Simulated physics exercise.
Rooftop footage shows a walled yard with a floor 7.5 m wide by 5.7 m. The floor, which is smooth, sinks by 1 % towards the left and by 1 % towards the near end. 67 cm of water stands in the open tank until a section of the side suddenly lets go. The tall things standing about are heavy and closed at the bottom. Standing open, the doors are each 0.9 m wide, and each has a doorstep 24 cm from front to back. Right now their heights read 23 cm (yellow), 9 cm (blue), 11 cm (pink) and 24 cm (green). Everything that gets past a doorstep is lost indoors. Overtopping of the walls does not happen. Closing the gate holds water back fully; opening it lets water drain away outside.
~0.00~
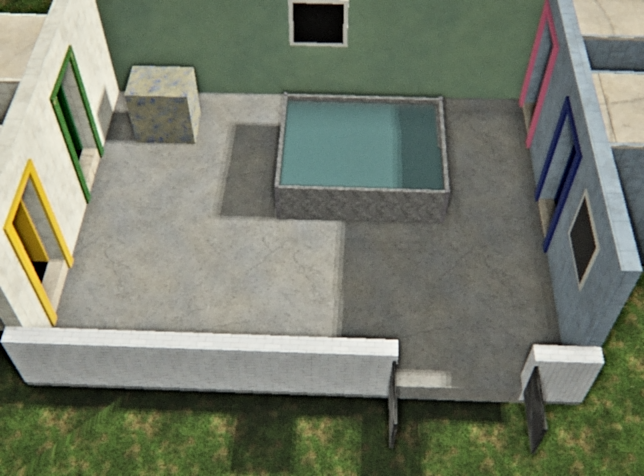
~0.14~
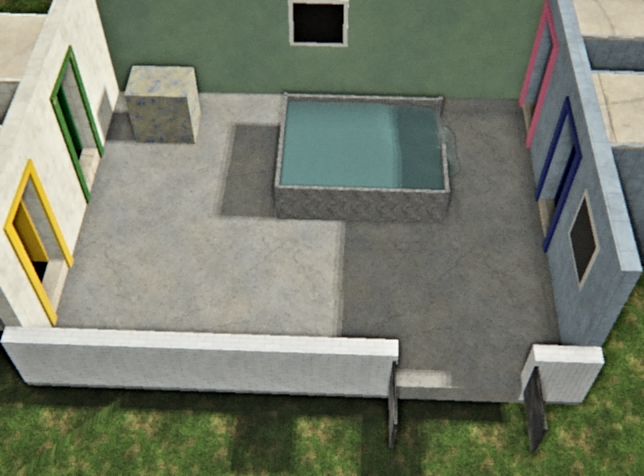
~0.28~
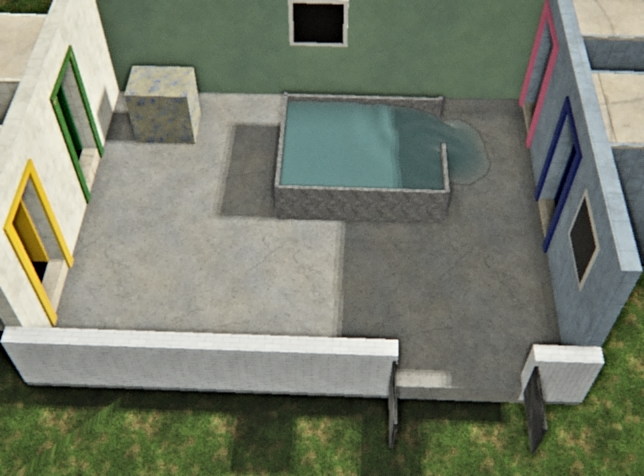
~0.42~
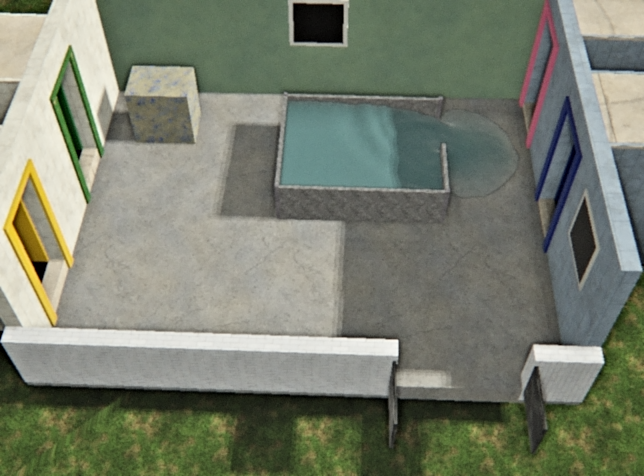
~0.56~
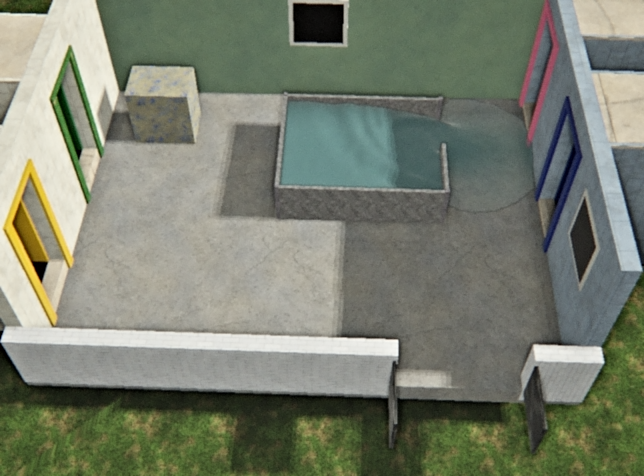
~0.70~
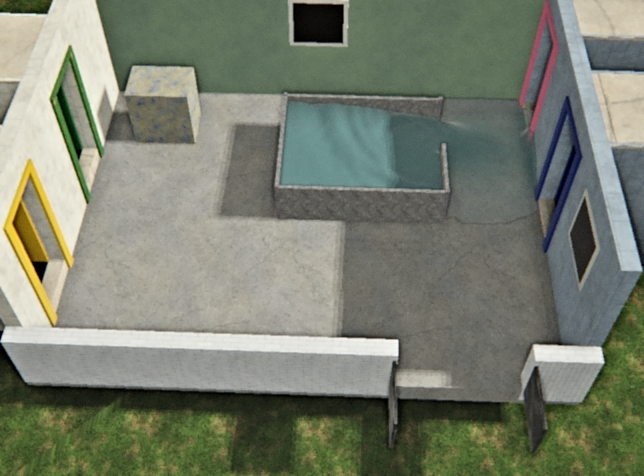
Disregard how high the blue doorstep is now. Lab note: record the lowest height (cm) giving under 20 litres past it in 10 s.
Lowest height: 10 cm.
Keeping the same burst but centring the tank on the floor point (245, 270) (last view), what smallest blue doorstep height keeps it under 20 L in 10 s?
At least some 21 centimetres tall.
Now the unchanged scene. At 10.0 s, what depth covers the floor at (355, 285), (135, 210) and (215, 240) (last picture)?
Roughly 1, then 3, then 1 cm.
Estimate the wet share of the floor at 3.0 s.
I'd estimate about 35 percent.
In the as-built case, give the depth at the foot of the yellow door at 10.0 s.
6.5 cm.
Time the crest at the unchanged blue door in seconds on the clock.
It peaks at about 2.4 s.
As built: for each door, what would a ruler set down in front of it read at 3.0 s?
In cm: Yellow 0, blue 12, pink 33, green 0.
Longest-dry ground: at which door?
Yellow.
After 1.4 s water covers 10 % of the floor, deepest (42 cm) near (507, 103); 13 cm at the blue door, 1 litre in over its 9 cm doorstep.
After 3.0 s water covers 35 % of the floor, deepest (34 cm) near (524, 153); 12 cm at the blue door, 14 litres in over its 9 cm doorstep.
After 10.0 s water covers 85 % of the floor, deepest (15 cm) near (43, 360); 7 cm at the blue door, 28 litres in over its 9 cm doorstep.
At the blue door as built, the water arrived by 0.9 s and peaked near 13 cm at 2.4 s.
With a doorstep of 8.5 cm, 33 litres would have come in within the 10 s; with 11 cm, 14 litres. So under 20 litres takes about 10 cm.
